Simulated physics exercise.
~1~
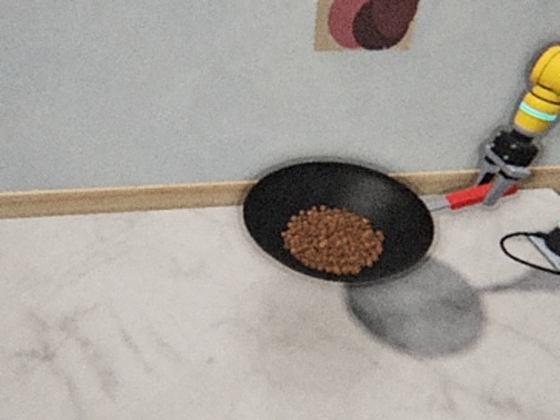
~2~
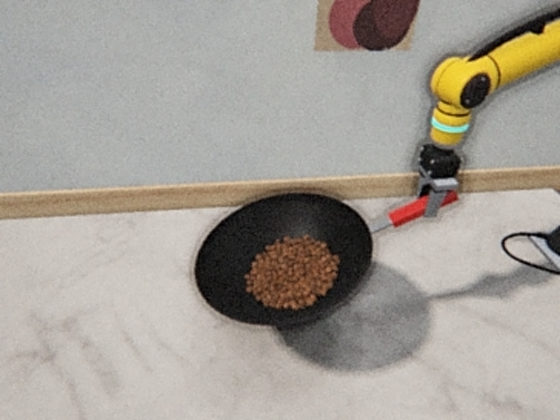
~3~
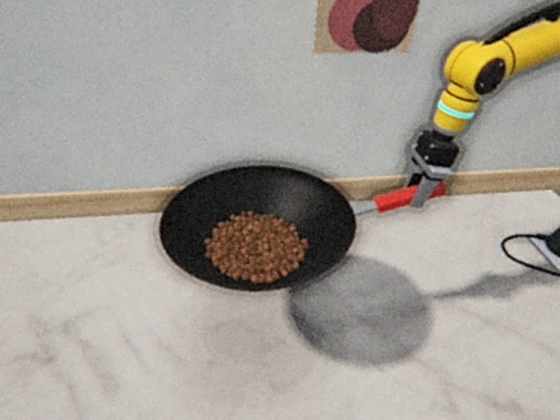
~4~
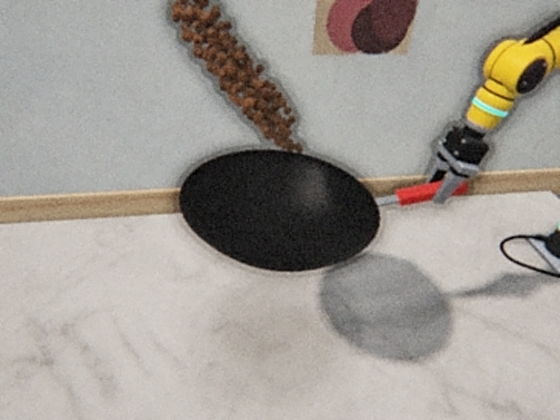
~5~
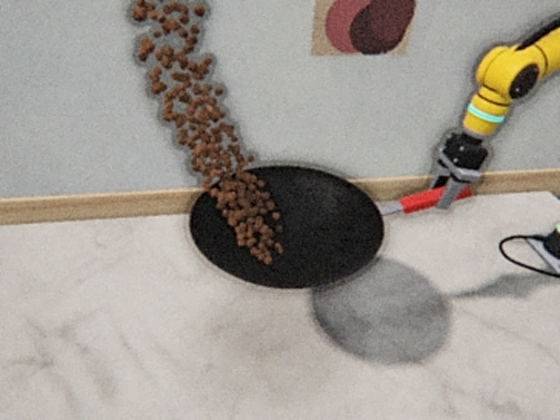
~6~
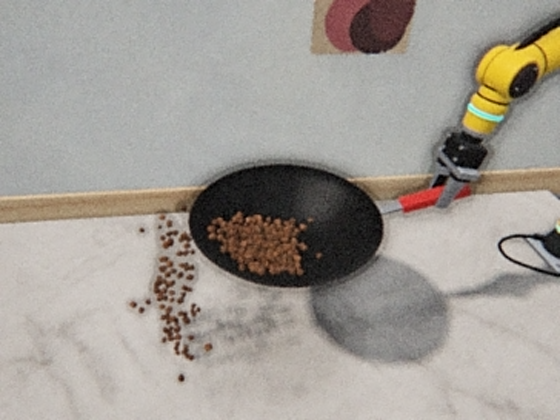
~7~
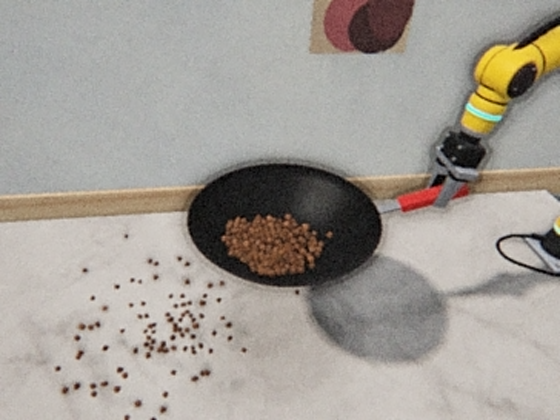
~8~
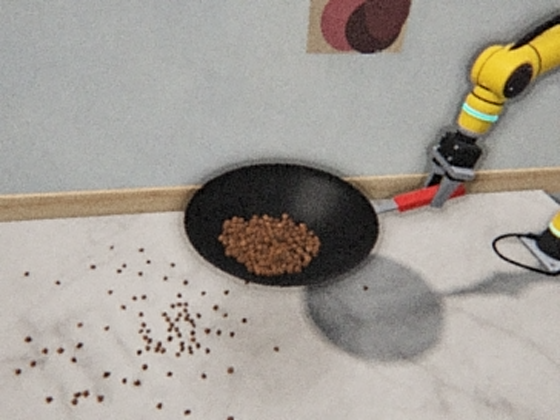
Yellow robot arm swinging a black wok left and tossing brown pellets upward, catching most while many scatter across the marble surface.
